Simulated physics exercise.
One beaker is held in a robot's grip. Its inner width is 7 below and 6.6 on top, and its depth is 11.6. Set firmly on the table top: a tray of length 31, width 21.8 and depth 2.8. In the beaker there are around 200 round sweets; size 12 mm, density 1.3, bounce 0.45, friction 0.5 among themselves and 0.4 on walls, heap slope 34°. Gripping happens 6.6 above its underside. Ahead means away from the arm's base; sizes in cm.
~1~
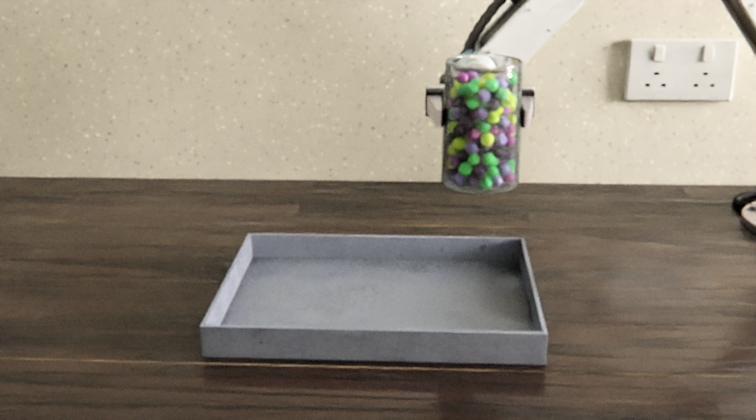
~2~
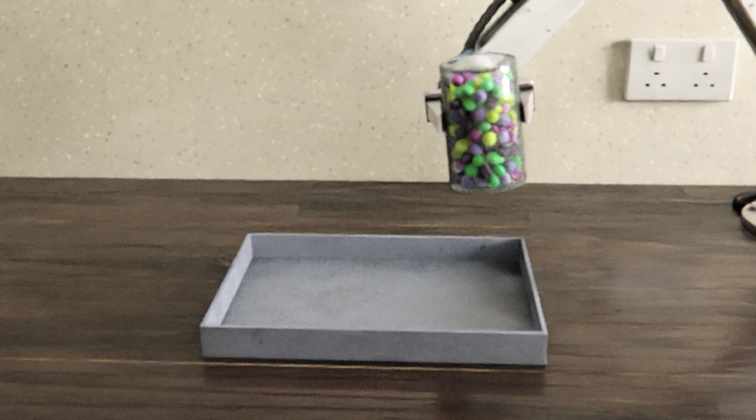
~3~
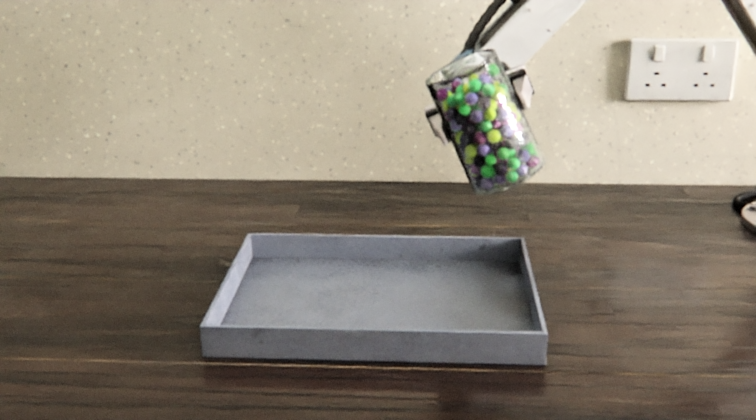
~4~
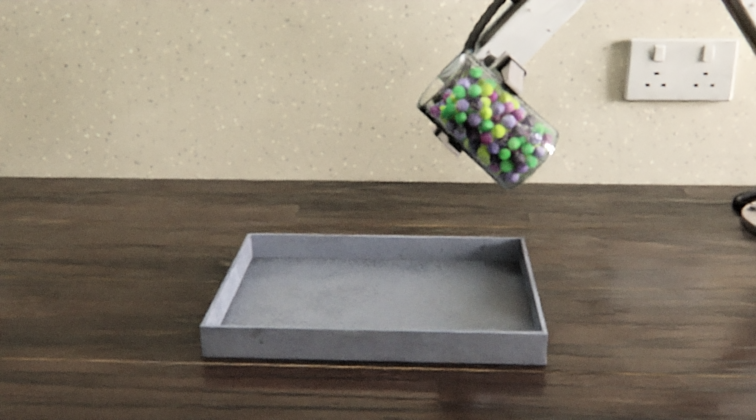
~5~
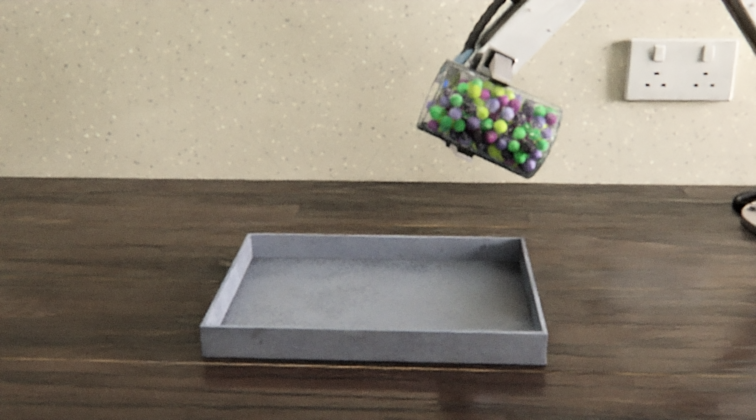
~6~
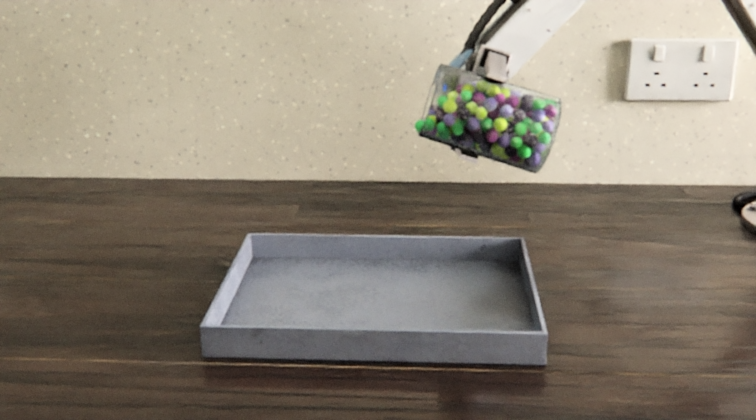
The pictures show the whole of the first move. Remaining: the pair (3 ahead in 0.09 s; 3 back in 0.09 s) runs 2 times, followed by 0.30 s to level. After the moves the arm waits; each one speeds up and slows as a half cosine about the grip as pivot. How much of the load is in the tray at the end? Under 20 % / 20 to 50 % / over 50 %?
20 to 50 %.
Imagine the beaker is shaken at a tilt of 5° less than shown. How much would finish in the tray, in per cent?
About 20 percent.
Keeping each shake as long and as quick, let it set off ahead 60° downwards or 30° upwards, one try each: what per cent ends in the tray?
You'd get some 5 per cent with the first setting and some 35 per cent with the second.
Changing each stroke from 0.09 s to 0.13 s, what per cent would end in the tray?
In that case some 15 per cent.
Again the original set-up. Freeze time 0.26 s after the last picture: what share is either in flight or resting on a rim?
Around 10 per cent of the load.
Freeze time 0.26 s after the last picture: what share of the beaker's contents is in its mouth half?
I'd say close to 40 per cent.
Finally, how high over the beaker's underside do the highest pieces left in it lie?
Roughly 8.5 cm.
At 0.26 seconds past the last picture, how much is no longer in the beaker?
About 10 in a hundred parts are out by then.
Then, 0.26 s on, tilted 73° forward, highest piece 22 above the table; 176 in the beaker, 5 in the tray, 20 in flight or on a rim.
Then, 0.53 s on, tilted 30° forward, highest piece 24 above the table; 146 in the beaker, 51 in the tray, 4 in flight or on a rim.
Then, 0.86 s on, level, highest piece 22 above the table; 146 in the beaker, 54 in the tray, 1 on the table or floor.
Then, 1.91 s on, level, highest piece 22 above the table; 146 in the beaker, 54 in the tray, 1 on the table or floor.
In the end, 146 in the beaker, 54 in the tray, 1 on the table or floor. That is 27 % in the tray.
